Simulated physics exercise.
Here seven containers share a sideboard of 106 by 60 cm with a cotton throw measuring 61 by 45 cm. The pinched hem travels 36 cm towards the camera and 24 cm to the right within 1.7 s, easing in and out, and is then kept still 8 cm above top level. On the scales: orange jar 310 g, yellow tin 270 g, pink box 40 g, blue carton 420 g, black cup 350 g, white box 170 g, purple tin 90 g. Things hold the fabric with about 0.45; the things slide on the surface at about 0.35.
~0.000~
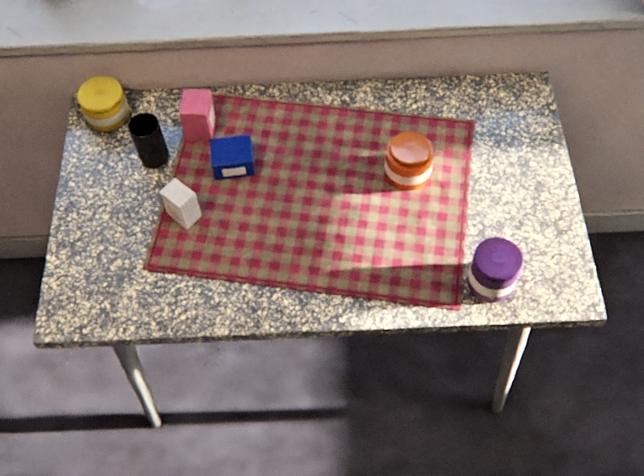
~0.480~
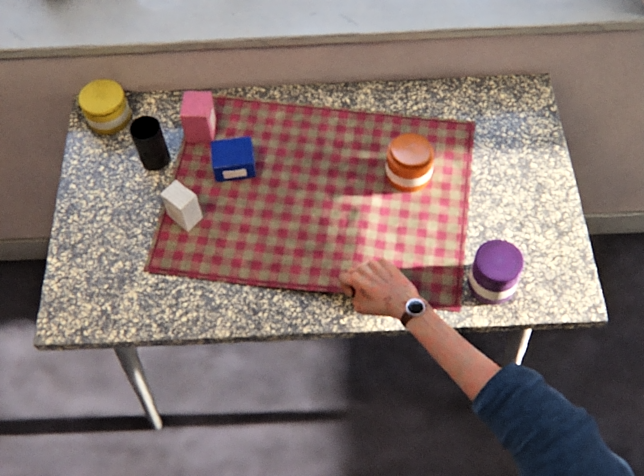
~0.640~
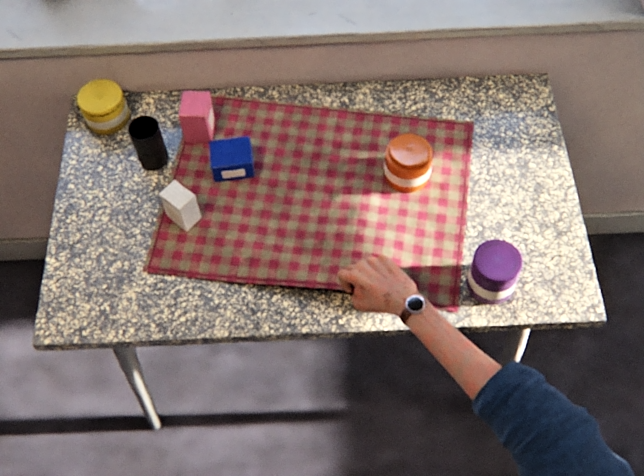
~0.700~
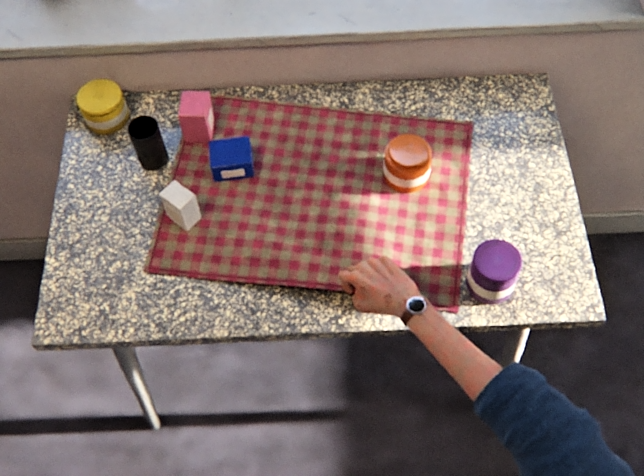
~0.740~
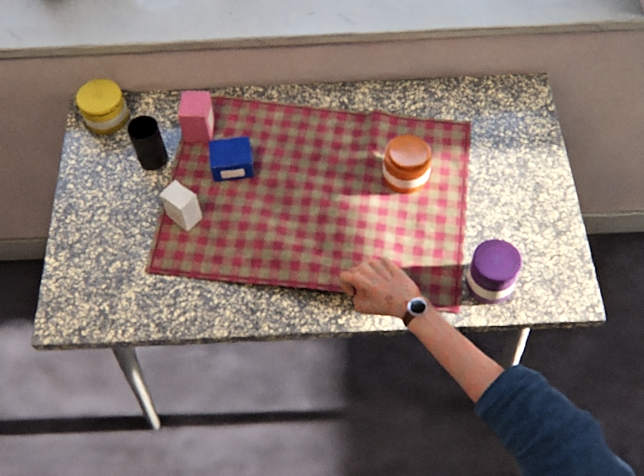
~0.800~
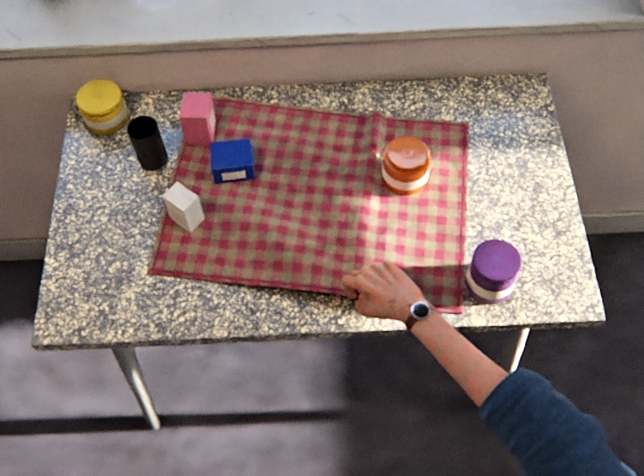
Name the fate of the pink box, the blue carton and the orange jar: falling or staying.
Result: Pink box falls off, blue carton falls off, orange jar drops off.
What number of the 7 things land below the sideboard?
4 of them.
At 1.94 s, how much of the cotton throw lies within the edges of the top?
Some 50 per cent of it.
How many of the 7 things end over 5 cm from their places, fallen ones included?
5 of them.
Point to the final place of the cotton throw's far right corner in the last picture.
At about (504, 289).
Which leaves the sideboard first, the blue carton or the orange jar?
The blue one.
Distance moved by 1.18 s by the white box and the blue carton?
About: White box 10 cm, blue carton 10 cm.
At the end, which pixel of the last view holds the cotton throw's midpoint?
Around (441, 358).
By 1.2 s, 95 % of the cotton throw is still over the top; pink box 11 cm off its start, blue carton 11 cm off its start, orange jar 8 cm off its start.
By 1.6 s, 75 % of the cotton throw is still over the top; blue carton 26 cm off its start, pink box 26 cm off its start, orange jar 20 cm off its start.
By 1.9 s, 50 % of the cotton throw is still over the top; blue carton 40 cm off its start at (353, 293), pink box 40 cm off its start at (303, 240), orange jar 33 cm off its start at (462, 298).
By 2.3 s, 30 % of the cotton throw is still over the top; blue carton over the edge, pink box 52 cm off its start, orange jar 44 cm off its start.
By 3.9 s, 25 % of the cotton throw is still over the top; pink box over the edge, blue carton over the edge, orange jar over the edge, white box over the edge.
